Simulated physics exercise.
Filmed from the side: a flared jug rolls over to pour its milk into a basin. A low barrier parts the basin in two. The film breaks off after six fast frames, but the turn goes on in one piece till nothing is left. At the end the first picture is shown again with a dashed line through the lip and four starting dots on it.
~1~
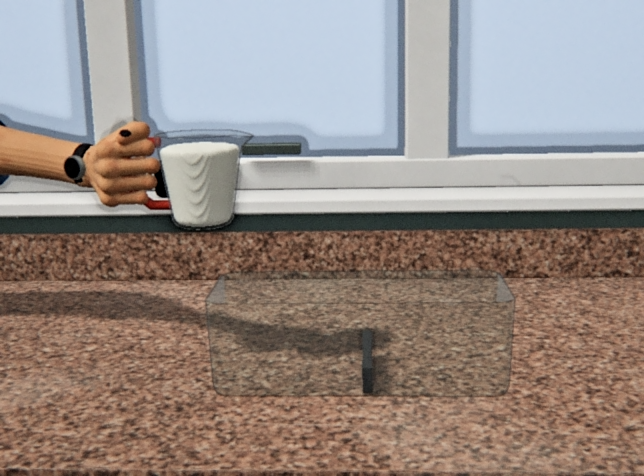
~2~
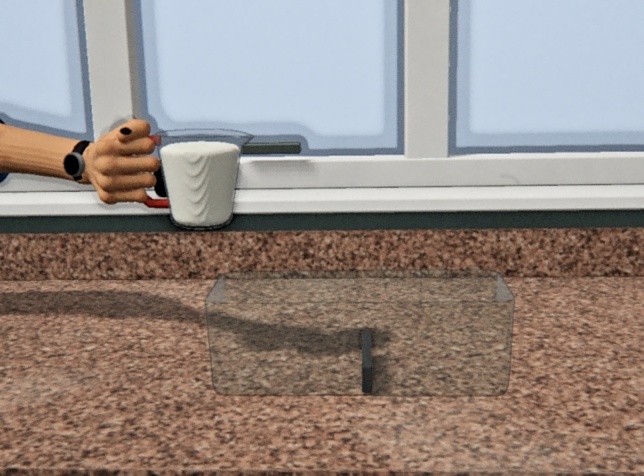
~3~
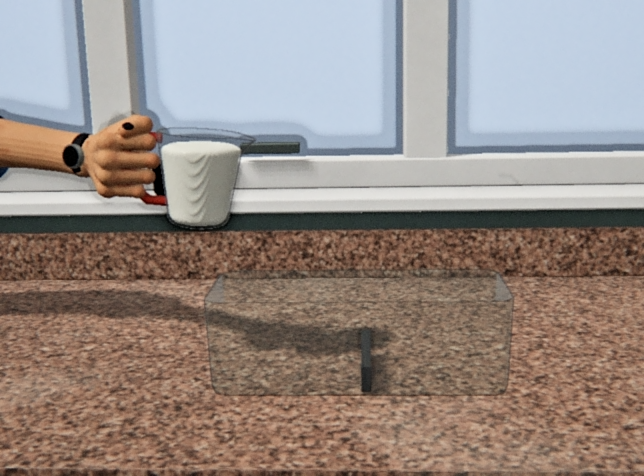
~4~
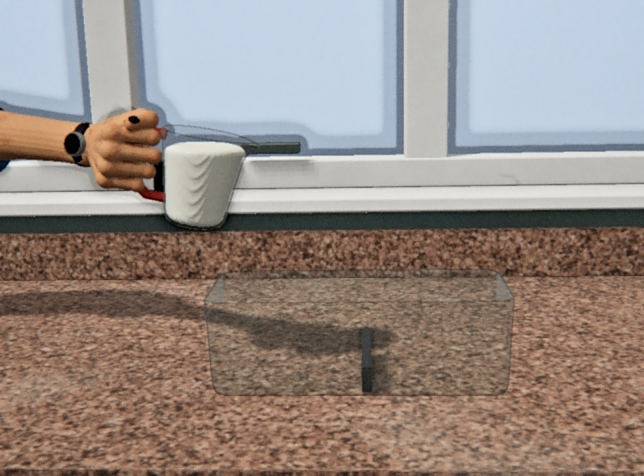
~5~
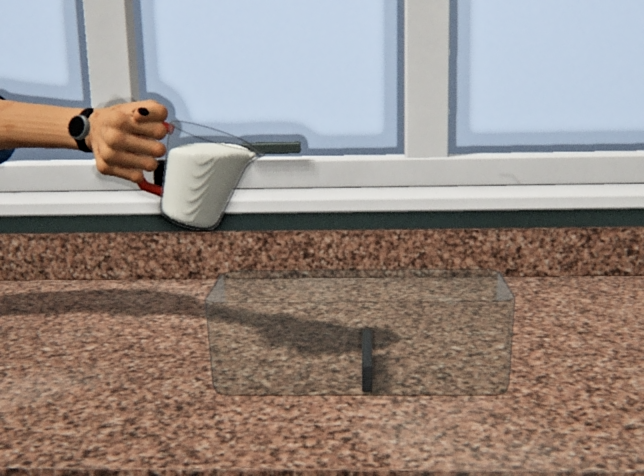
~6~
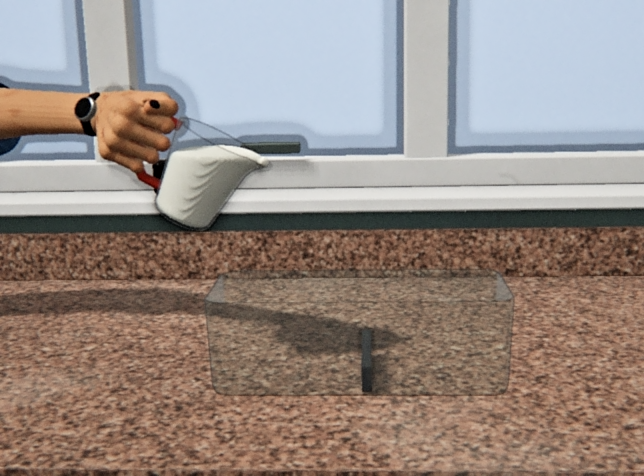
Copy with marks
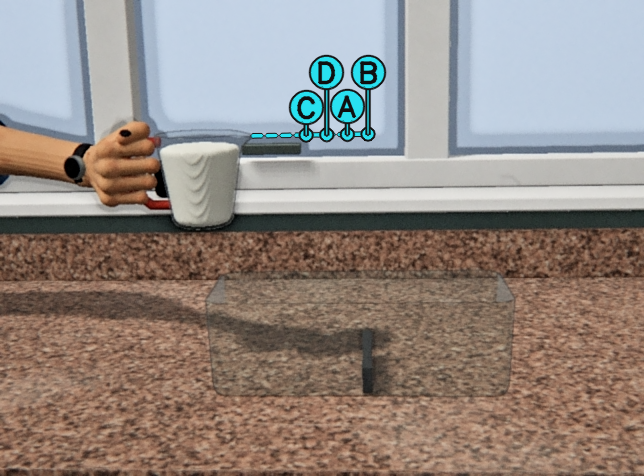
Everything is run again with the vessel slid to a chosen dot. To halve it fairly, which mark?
Take C.
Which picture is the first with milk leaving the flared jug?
Picture 6.
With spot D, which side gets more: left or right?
The right side.
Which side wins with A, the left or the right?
More ends on the right.
On the marked copy, A at (347, 134); B at (368, 134); C at (306, 135); D at (326, 134).
With A, about 6 % ends left of the wall and 92 % right of it.
With B, about 8 % ends left of the wall and 91 % right of it.
With C, about 51 % ends left of the wall and 49 % right of it.
With D, about 11 % ends left of the wall and 88 % right of it.
